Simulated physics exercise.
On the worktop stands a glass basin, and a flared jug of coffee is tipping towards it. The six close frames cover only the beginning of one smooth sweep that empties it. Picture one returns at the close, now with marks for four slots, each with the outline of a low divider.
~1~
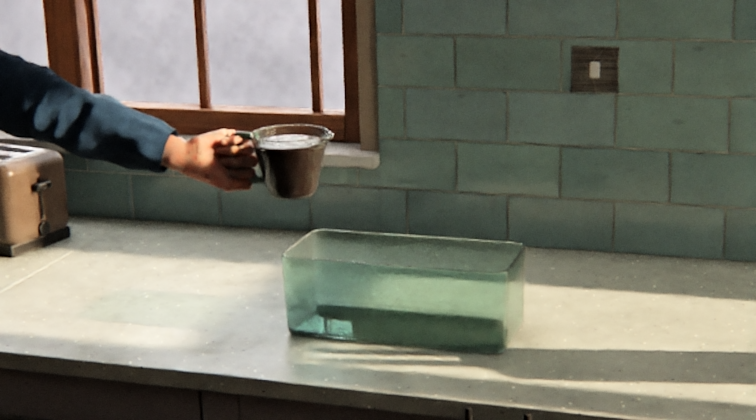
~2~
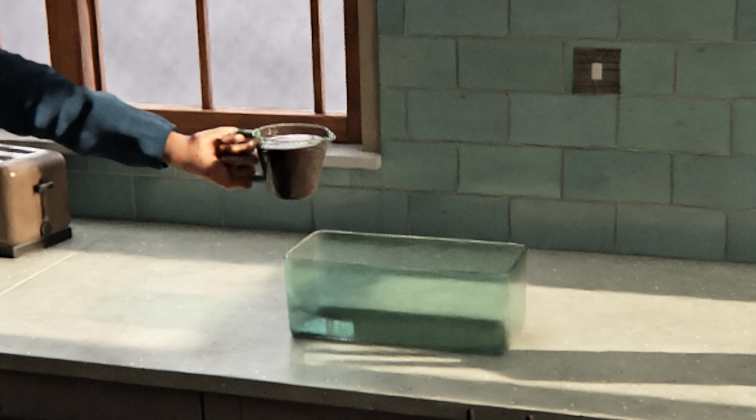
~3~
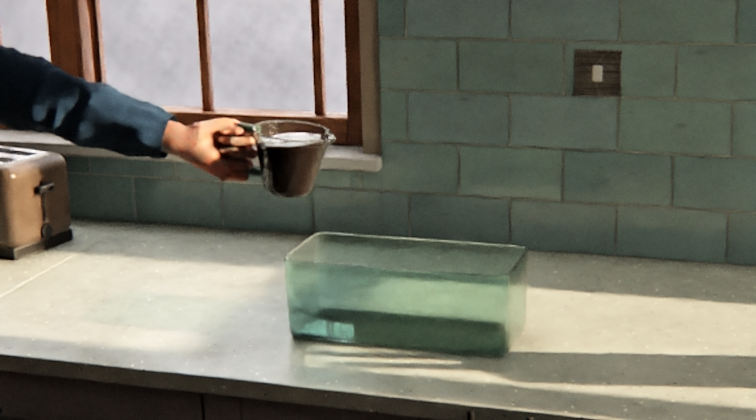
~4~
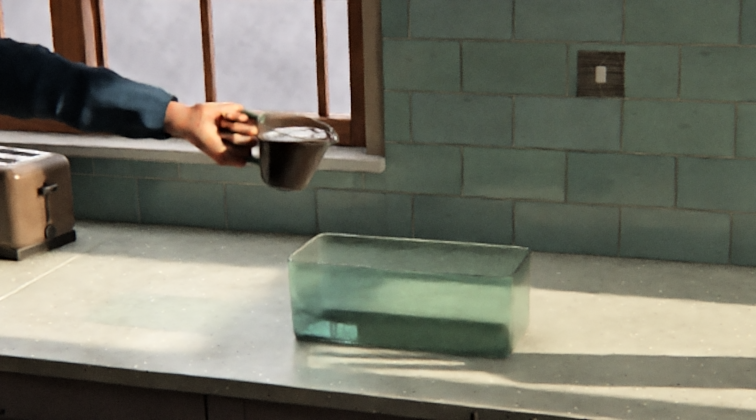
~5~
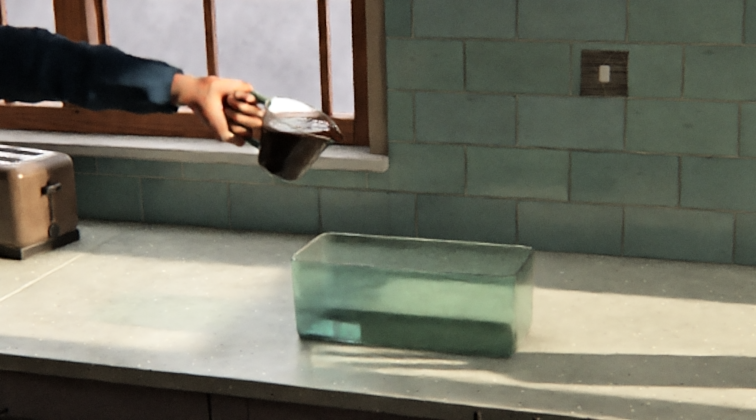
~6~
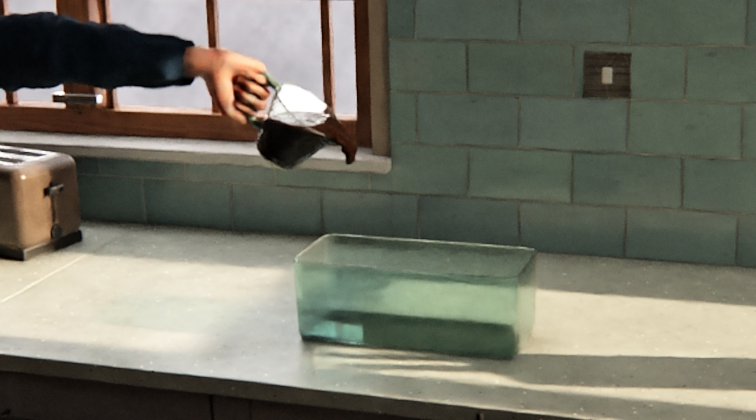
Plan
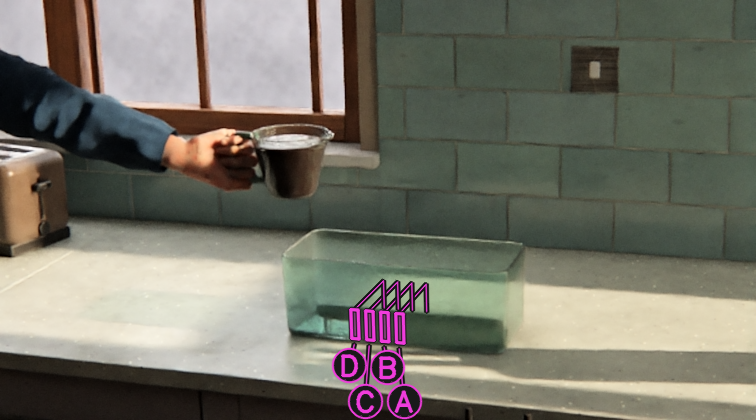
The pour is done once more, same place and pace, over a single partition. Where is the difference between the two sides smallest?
It is A.
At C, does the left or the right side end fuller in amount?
More ends on the right.
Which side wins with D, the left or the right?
More ends on the right.
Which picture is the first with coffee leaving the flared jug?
Picture 5.
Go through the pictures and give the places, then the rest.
Upright, lip at (331, 137); basin from (289, 332) to (507, 353); nothing has left yet.
Upright, lip at (333, 138); nothing has left yet.
Tipped about 7°, lip at (334, 140); nothing has left yet.
Tipped about 16°, lip at (337, 141); nothing has left yet.
Tipped about 27°, lip at (340, 140); coffee is over the lip, down to (340, 140).
Tipped about 40°, lip at (342, 141); coffee is over the lip, down to (349, 162).
On the marked copy, A at (399, 348); B at (384, 347); C at (369, 345); D at (354, 344).
If A is chosen, about 54 % ends left of the wall and 44 % right of it.
If B is chosen, about 15 % ends left of the wall and 83 % right of it.
If C is chosen, about 9 % ends left of the wall and 89 % right of it.
If D is chosen, about 6 % ends left of the wall and 92 % right of it.
